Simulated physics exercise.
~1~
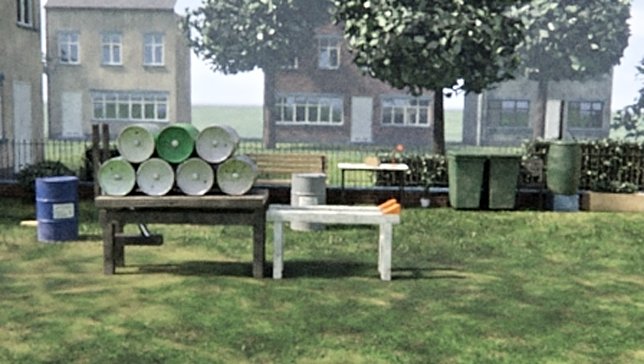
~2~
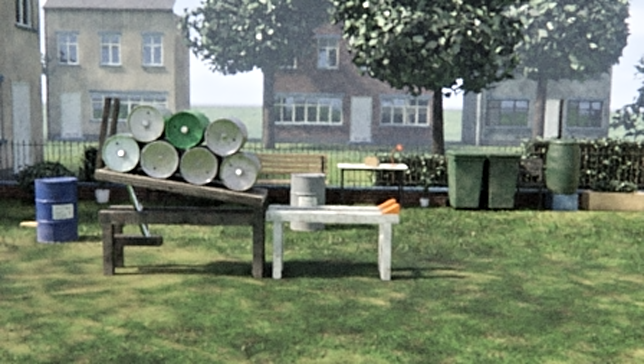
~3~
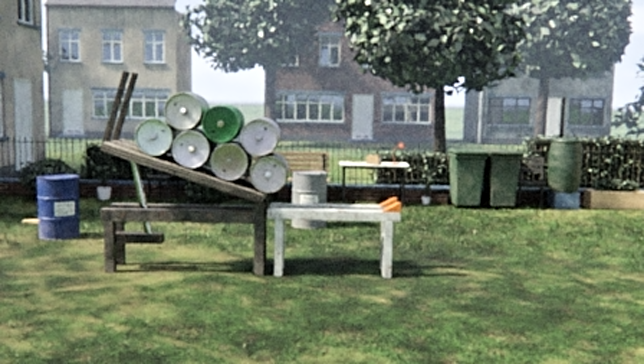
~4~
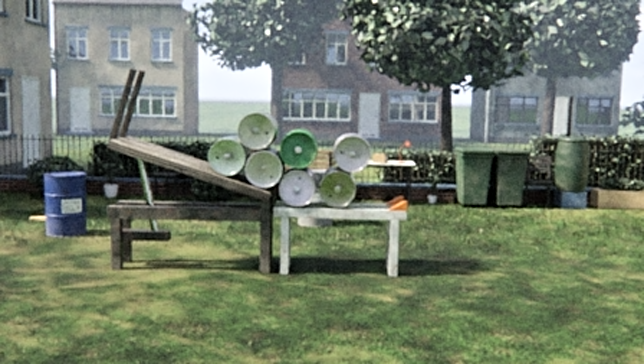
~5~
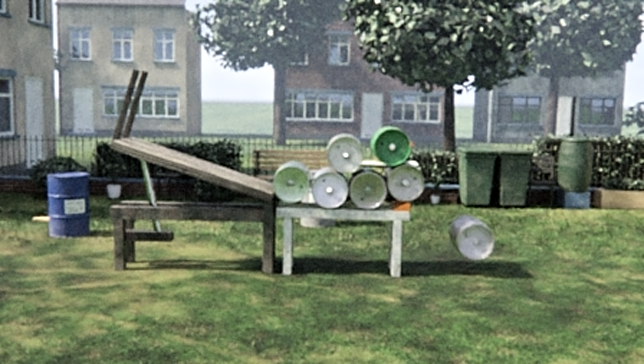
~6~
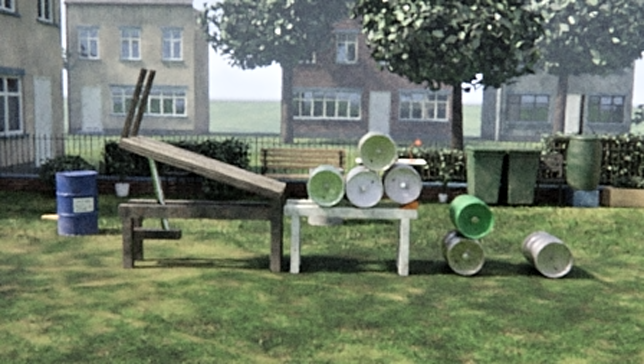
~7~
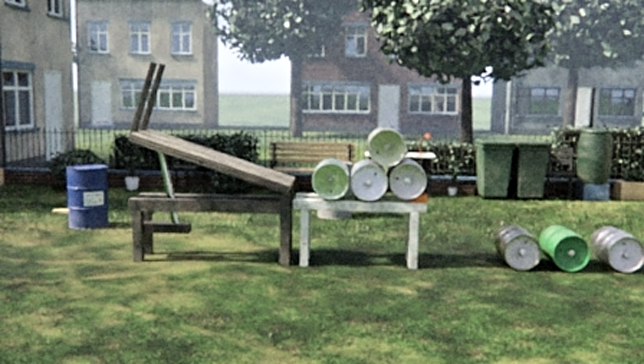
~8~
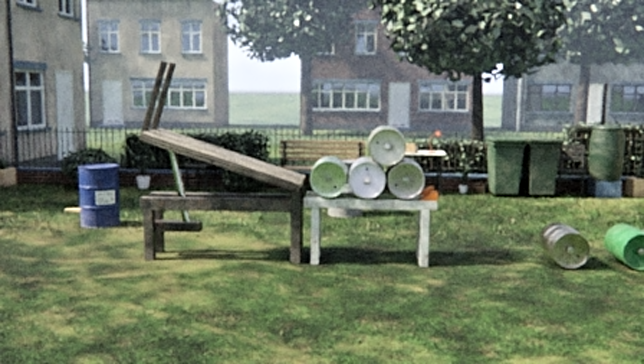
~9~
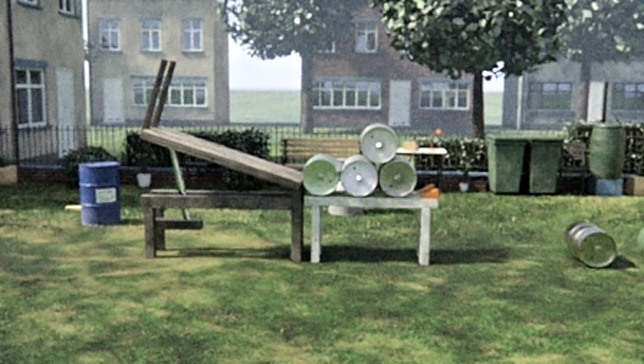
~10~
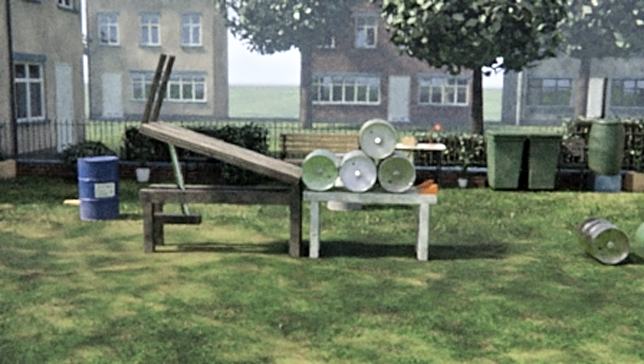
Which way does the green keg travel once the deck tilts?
The green keg moves to the right, going across the white rack and dropping off its far end onto the grass.
Seven kegs roll right off a tilting deck; four stay on a rack, three drop to grass.
